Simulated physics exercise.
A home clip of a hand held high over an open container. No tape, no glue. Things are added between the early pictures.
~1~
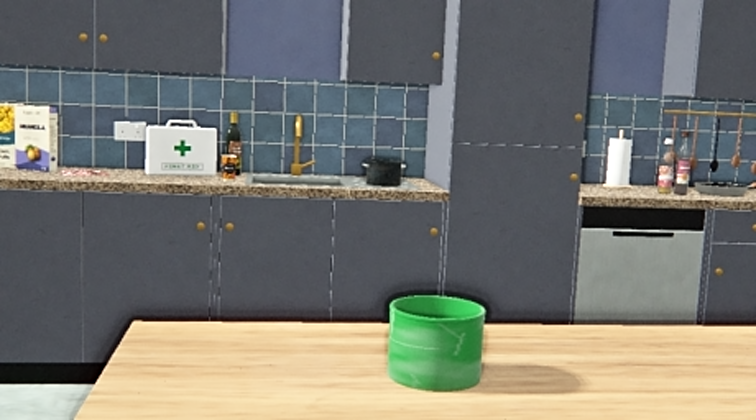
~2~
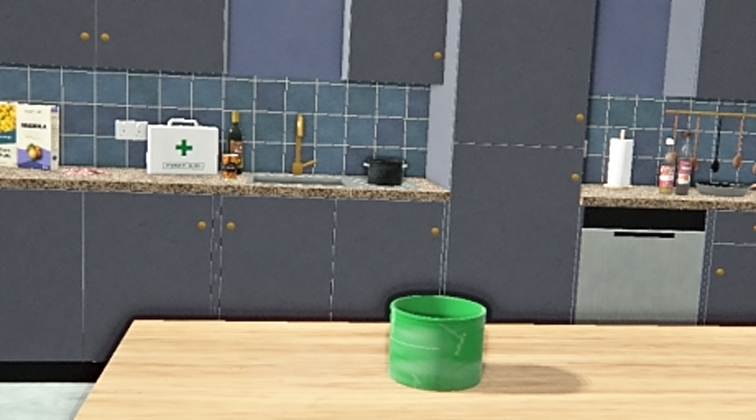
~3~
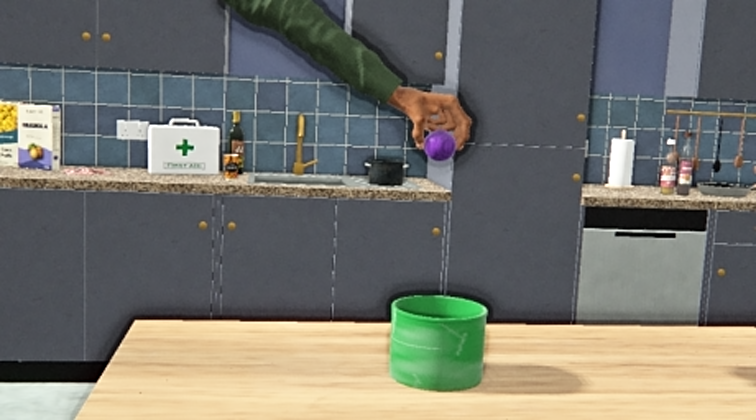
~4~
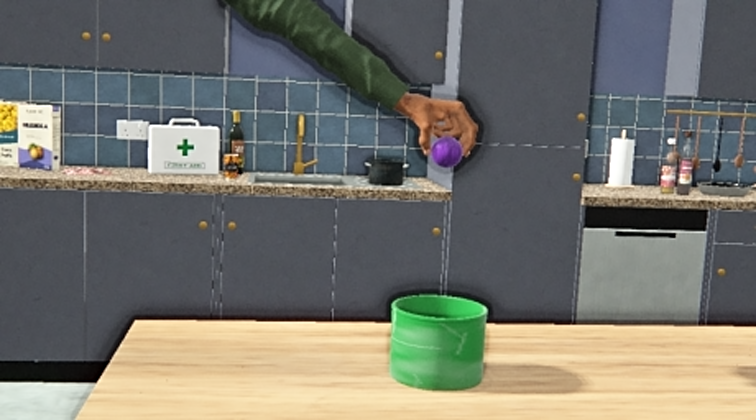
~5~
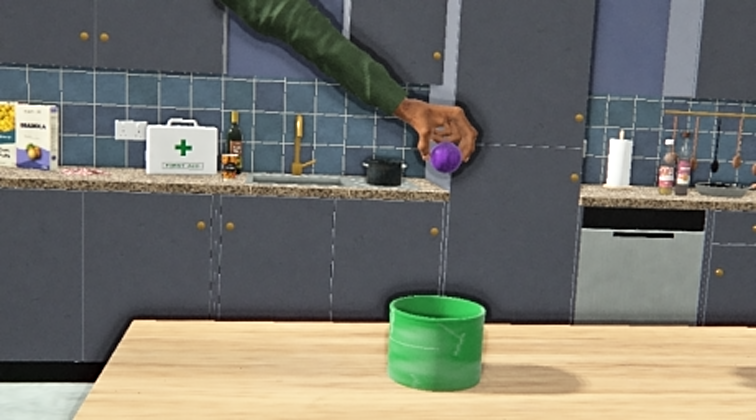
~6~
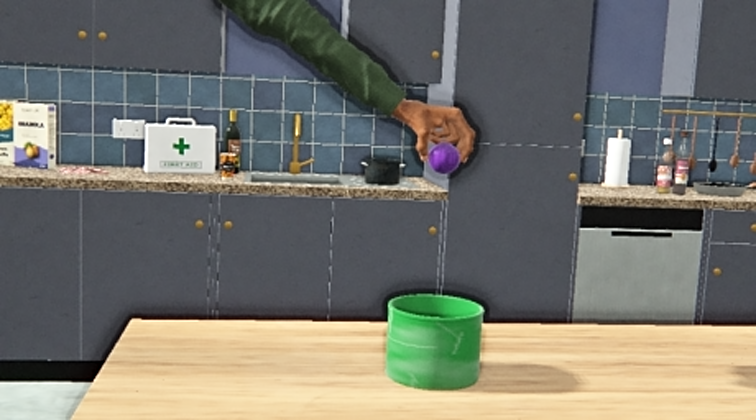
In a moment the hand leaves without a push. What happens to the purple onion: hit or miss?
Here the purple onion lands inside.
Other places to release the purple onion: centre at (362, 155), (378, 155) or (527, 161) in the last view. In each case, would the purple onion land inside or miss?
Try by try, it is not caught; falls beside it; misses.
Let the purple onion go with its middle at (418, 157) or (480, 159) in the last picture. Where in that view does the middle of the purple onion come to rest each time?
It ends around (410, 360) and (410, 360).
Then, 0.18 s later than the last frame, purple onion shifted well along near (441, 209).
Then, 0.28 s later than the last frame, purple onion dropping near (435, 305).
When it is over, the purple onion is caught, near (432, 356).
